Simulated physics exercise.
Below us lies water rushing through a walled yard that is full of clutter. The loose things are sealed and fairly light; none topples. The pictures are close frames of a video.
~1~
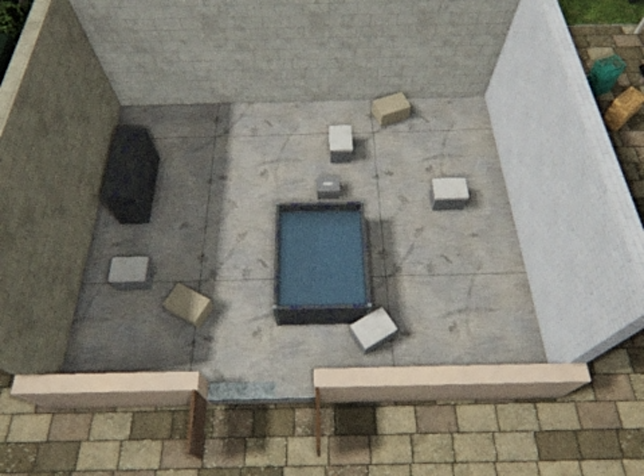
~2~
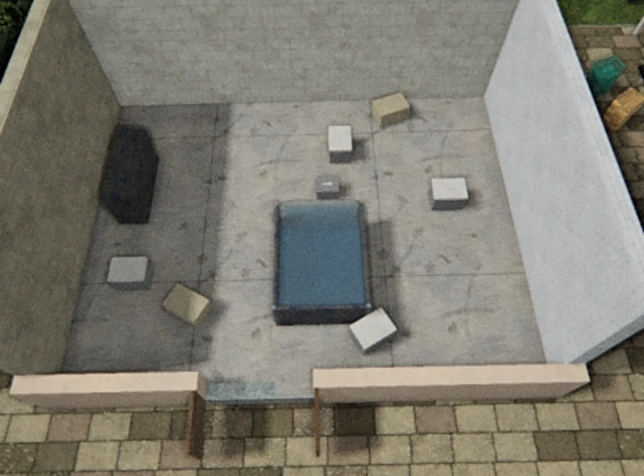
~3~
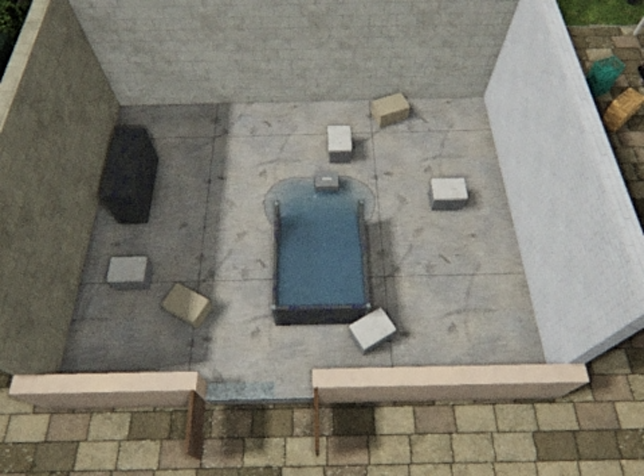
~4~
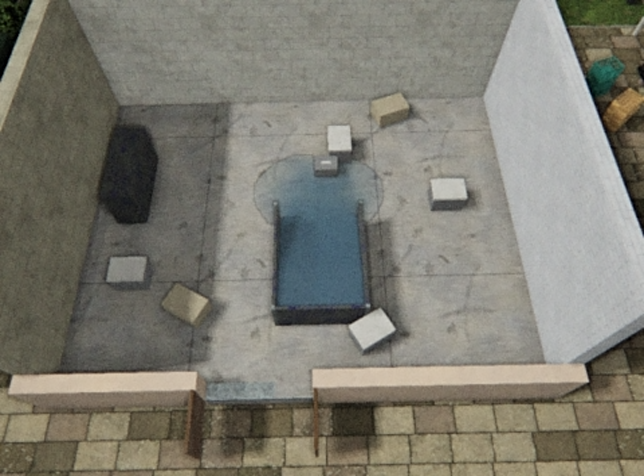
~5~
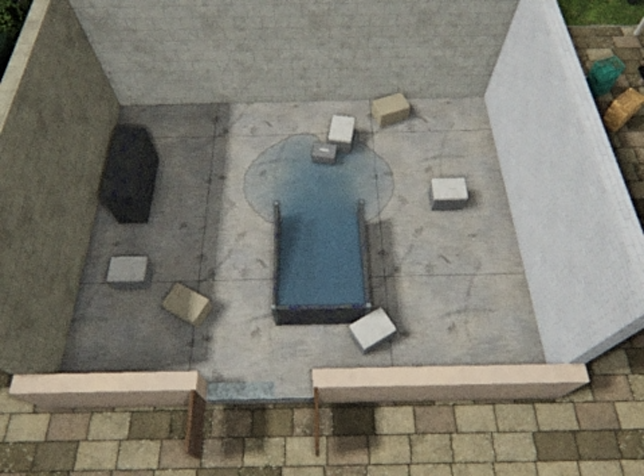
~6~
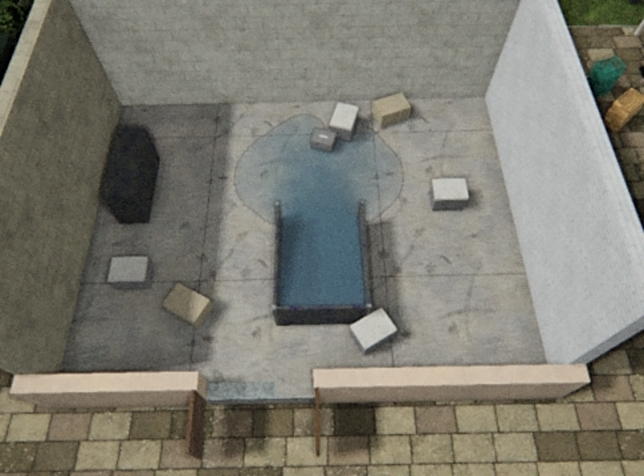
To begin with, blue water sits inside a dark-walled rectangular tank in a walled yard scattered with pale and tan boxes. The tank's far side opens and water spreads across the floor in a widening rounded pool, pushing a small grey box toward the back wall, then nudging a white box beside it.
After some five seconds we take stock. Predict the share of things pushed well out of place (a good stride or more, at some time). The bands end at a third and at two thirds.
It is between one and two thirds.
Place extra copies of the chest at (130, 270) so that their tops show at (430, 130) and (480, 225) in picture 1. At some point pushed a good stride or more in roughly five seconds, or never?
As listed: Moved that far, swept aside.
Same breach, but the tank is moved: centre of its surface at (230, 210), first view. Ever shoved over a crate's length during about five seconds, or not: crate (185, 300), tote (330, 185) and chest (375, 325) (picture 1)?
In that order: No, not that far, no.
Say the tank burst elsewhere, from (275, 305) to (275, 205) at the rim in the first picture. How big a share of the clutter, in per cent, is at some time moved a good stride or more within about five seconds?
Some 30 per cent.
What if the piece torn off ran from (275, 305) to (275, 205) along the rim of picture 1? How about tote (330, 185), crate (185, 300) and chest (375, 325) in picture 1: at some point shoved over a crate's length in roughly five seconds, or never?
In turn: No, that far or more, no.
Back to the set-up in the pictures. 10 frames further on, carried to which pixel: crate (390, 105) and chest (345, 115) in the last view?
Near (436, 91) and (377, 88).
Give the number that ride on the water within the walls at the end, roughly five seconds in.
That makes 3.
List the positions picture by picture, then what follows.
The first frame shows a tote at (328, 184), on the bottom; a chest at (341, 137) rests on the ground; 0 of 7 have shifted.
The second frame shows a tote at (327, 184), on the bottom; a chest at (340, 138) rests on the ground; 0 of 7 have shifted.
The third frame shows a tote at (327, 179) rests on the ground, close to its start; a chest at (340, 138), on the bottom; 1 of 7 have shifted.
The fourth frame shows a tote at (326, 163), on the bottom, a stride from its start; a chest at (340, 138) rests on the ground; 1 of 7 have shifted.
The fifth frame shows a tote at (325, 150), on the bottom, a stride from its start; a chest at (342, 128) rests on the ground, close to its start; 2 of 7 have shifted.
The sixth frame shows a tote at (323, 137) rests on the ground, a stride from its start; a chest at (345, 115) rests on the ground, a stride from its start; 2 of 7 have shifted.
A moment on, 2 of 7 are well off their spots; 0 afloat.
Next, 3 of 7 are well off their spots; 3 afloat.
Later, 3 of 7 are well off their spots; 3 afloat.
In the end, 3 of 7 are well off their spots, and 3 have been at some point; 3 afloat.
